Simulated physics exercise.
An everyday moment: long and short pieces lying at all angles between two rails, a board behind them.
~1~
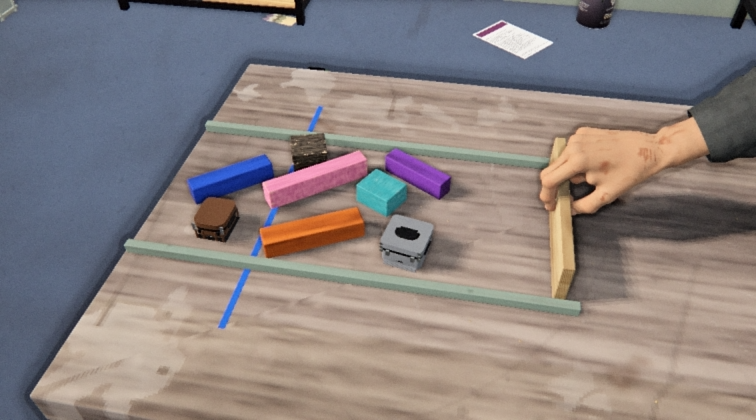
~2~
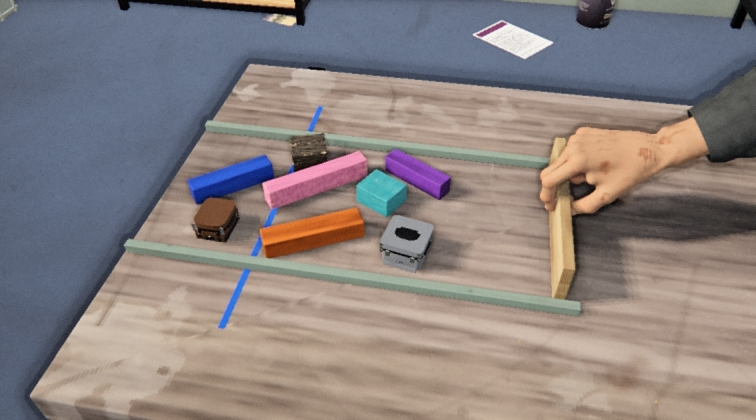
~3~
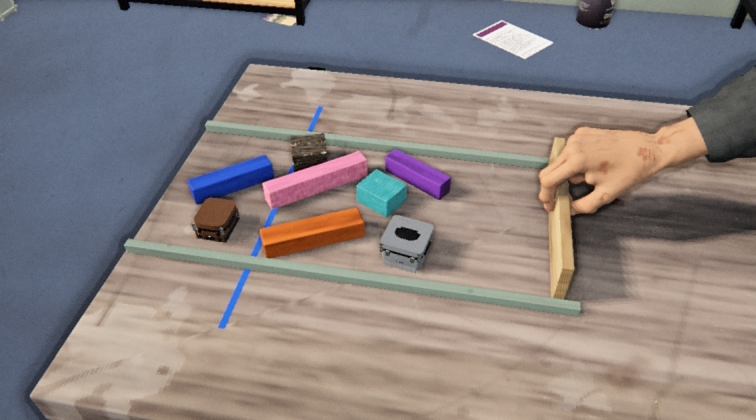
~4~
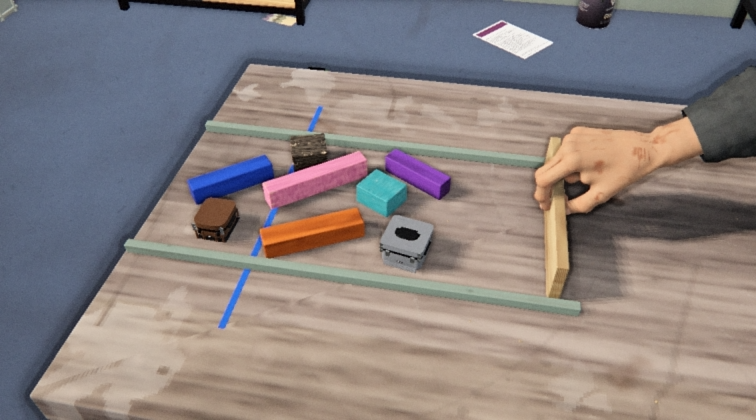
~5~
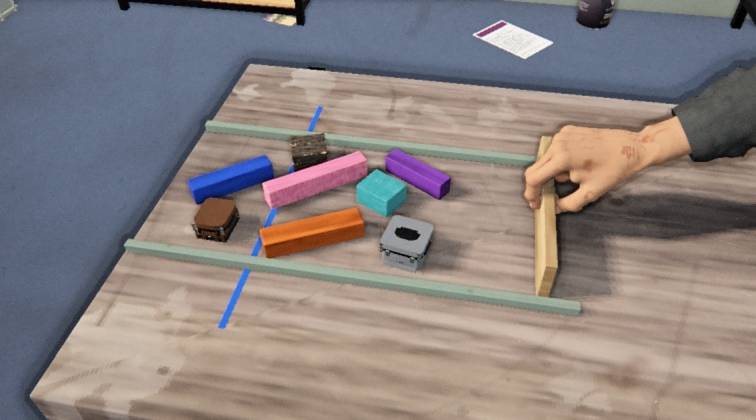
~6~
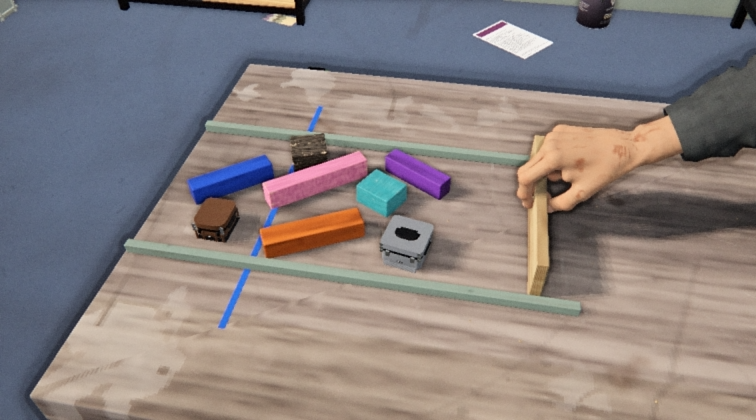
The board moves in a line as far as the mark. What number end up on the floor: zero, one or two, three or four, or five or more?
The number that fall off is zero.
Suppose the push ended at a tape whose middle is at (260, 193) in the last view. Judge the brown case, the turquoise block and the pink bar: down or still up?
The brown case comes down; the turquoise block does not fall; the pink bar survives.
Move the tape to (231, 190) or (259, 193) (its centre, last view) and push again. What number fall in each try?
It would be 2 and 1.
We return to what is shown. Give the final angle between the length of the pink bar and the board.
Roughly 35° out of line.
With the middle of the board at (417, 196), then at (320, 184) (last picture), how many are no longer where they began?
By then 2, and 7.
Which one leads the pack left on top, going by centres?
The brown case.
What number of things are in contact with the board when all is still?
3 of them.
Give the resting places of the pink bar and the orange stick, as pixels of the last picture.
First (228, 177), then (194, 215).
A little later, none off yet; blue stick at rest near (232, 179); brown case at rest near (217, 220); black block at rest near (309, 153).
When it is over, the number that fall off is zero.
